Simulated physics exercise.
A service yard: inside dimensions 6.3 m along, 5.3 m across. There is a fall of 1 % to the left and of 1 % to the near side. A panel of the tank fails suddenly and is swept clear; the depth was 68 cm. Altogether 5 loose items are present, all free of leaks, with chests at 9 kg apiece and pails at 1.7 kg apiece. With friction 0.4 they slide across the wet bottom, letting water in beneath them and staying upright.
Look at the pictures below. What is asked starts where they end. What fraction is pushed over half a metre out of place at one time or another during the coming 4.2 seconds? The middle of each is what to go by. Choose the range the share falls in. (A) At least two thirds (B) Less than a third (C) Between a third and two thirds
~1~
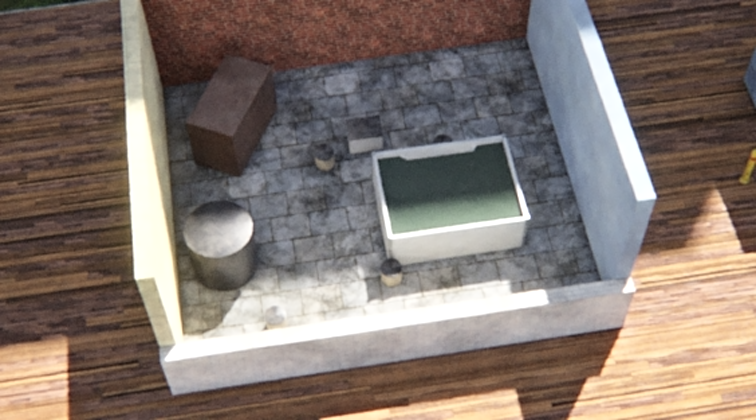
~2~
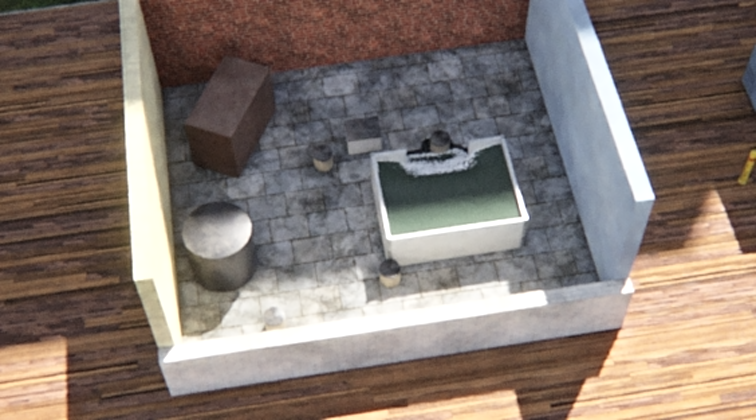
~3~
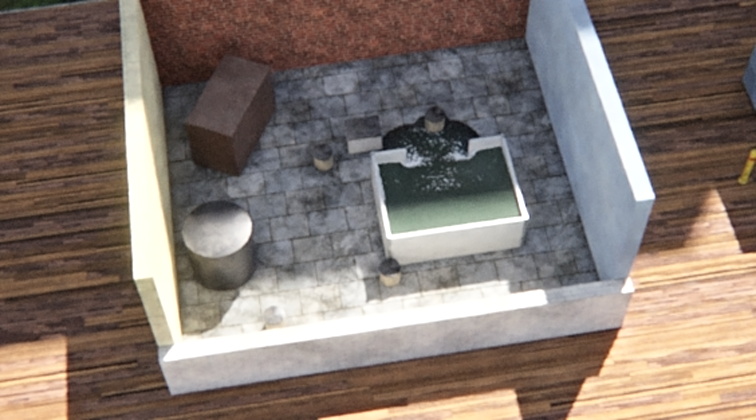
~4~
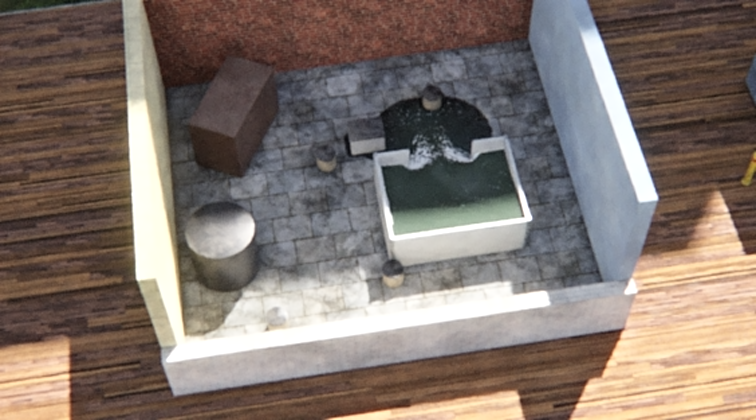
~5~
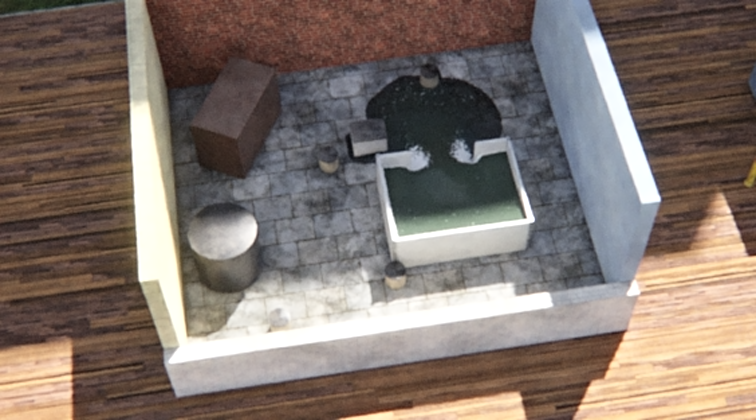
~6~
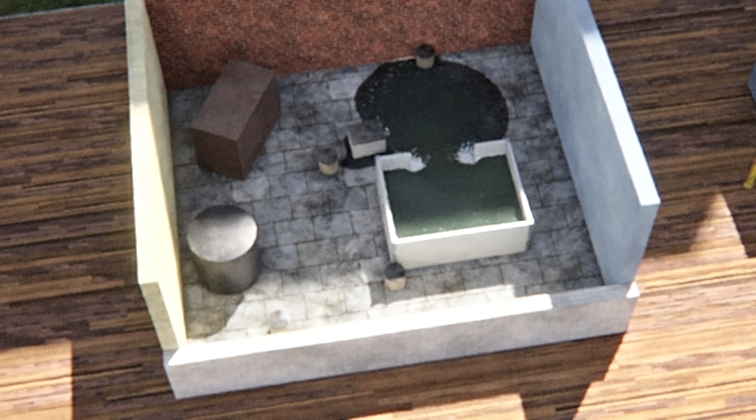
The answer is C.
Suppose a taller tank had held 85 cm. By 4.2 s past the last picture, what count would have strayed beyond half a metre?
Under that setup the answer is 3.
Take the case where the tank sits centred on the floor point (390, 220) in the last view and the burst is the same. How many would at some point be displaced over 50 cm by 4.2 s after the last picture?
Then the count would be 1.
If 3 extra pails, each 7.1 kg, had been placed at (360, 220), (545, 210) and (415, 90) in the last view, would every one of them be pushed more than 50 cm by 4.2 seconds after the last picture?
Check, in order - not exceeded, exceeded, exceeded.
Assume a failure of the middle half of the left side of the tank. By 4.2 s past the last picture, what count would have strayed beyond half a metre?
In that case the number is 1.
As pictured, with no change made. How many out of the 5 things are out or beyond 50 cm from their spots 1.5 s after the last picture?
Answer: 2.
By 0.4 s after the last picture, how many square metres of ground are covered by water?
Roughly 10.0 m2.
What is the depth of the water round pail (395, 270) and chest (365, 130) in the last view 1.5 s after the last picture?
Depth approx. 0 cm / 1 cm.
Then, 0.4 s after the last picture 1 of 5 are over 50 cm from their spots; 1 afloat.
Then, 1.5 s after the last picture 2 of 5 are over 50 cm from their spots; 1 afloat.
Then, 2.8 s after the last picture 2 of 5 are over 50 cm from their spots; 1 afloat.
Then, 4.2 s after the last picture 3 of 5 are over 50 cm from their spots, and 3 have been at some point; 1 afloat.
